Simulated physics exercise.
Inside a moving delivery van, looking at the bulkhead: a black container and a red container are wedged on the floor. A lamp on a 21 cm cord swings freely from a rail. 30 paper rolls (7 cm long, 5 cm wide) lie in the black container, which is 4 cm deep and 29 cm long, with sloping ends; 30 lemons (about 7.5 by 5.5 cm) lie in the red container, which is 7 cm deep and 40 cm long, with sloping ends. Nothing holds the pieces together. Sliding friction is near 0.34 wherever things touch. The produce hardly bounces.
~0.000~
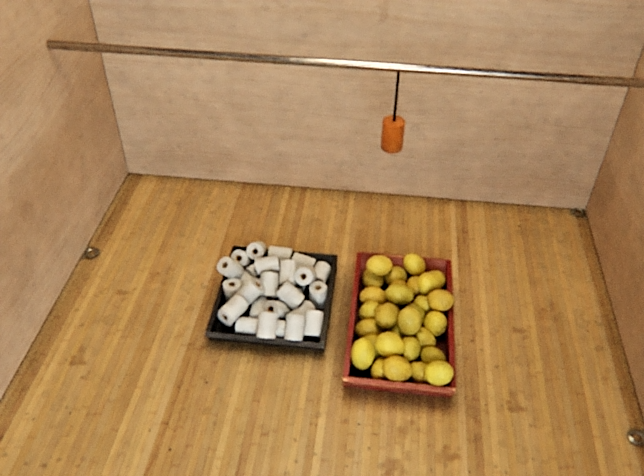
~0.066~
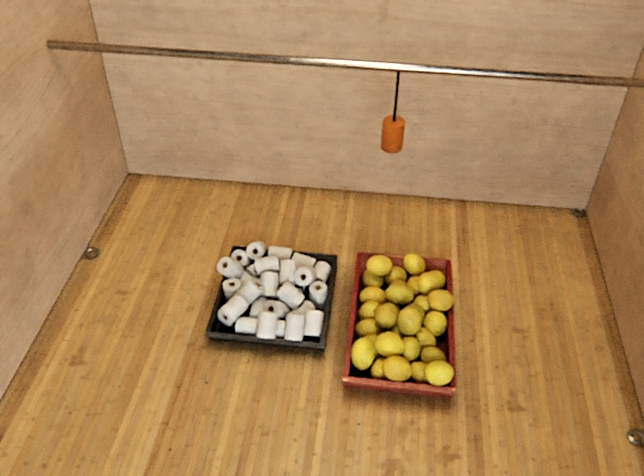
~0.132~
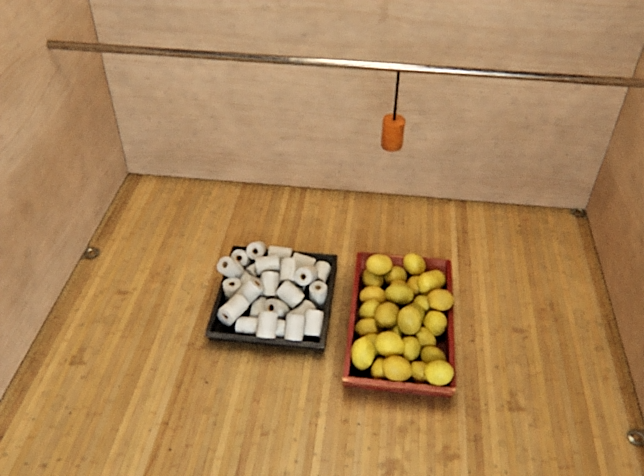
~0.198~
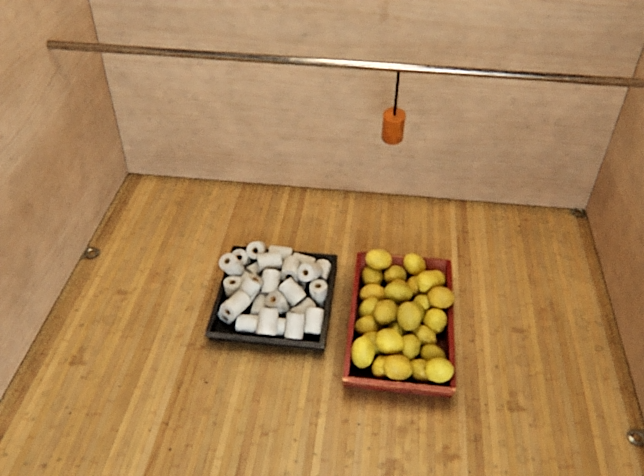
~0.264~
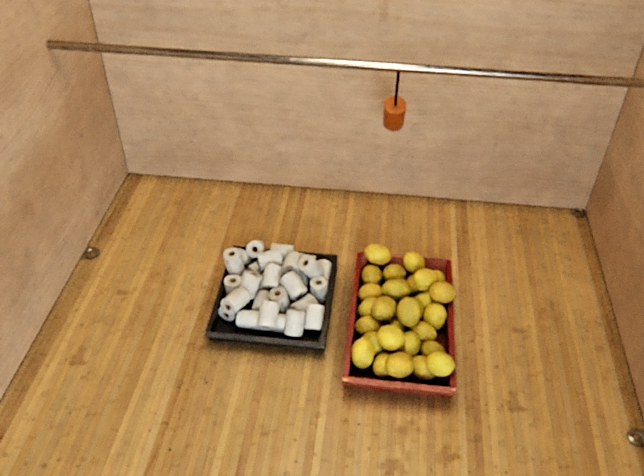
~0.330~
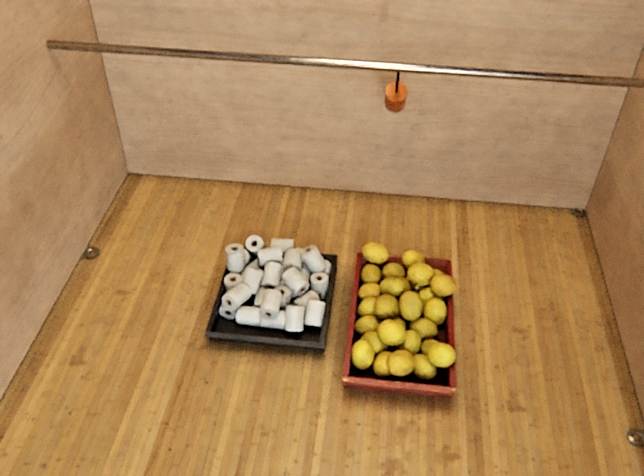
To begin with, an orange lamp hangs straight down from a rail above a black container of white rolls and a red container of yellow fruit, all still. The lamp then swings up toward the bulkhead, while the rolls and fruit shift slightly toward it inside their unmoving containers.
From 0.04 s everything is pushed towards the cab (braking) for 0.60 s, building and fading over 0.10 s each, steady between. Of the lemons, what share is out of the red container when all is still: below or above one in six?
Out of the red container go fewer than one in six of the lemons.
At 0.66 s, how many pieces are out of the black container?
Out by then, roughly: Black container 5.
After 0.48 s, the black container is down by 3 of 30 and the red container has all 30.
After 0.66 s, the black container is down by 5 of 30 and the red container is down by 1 of 30.
After 0.91 s, the black container is down by 6 of 30 and the red container is down by 1 of 30.
Outcome (at 1.24 s), the black container is down by 6 of 30 and the red container is down by 1 of 30. Asked share, 1 of 30, 3 per cent.
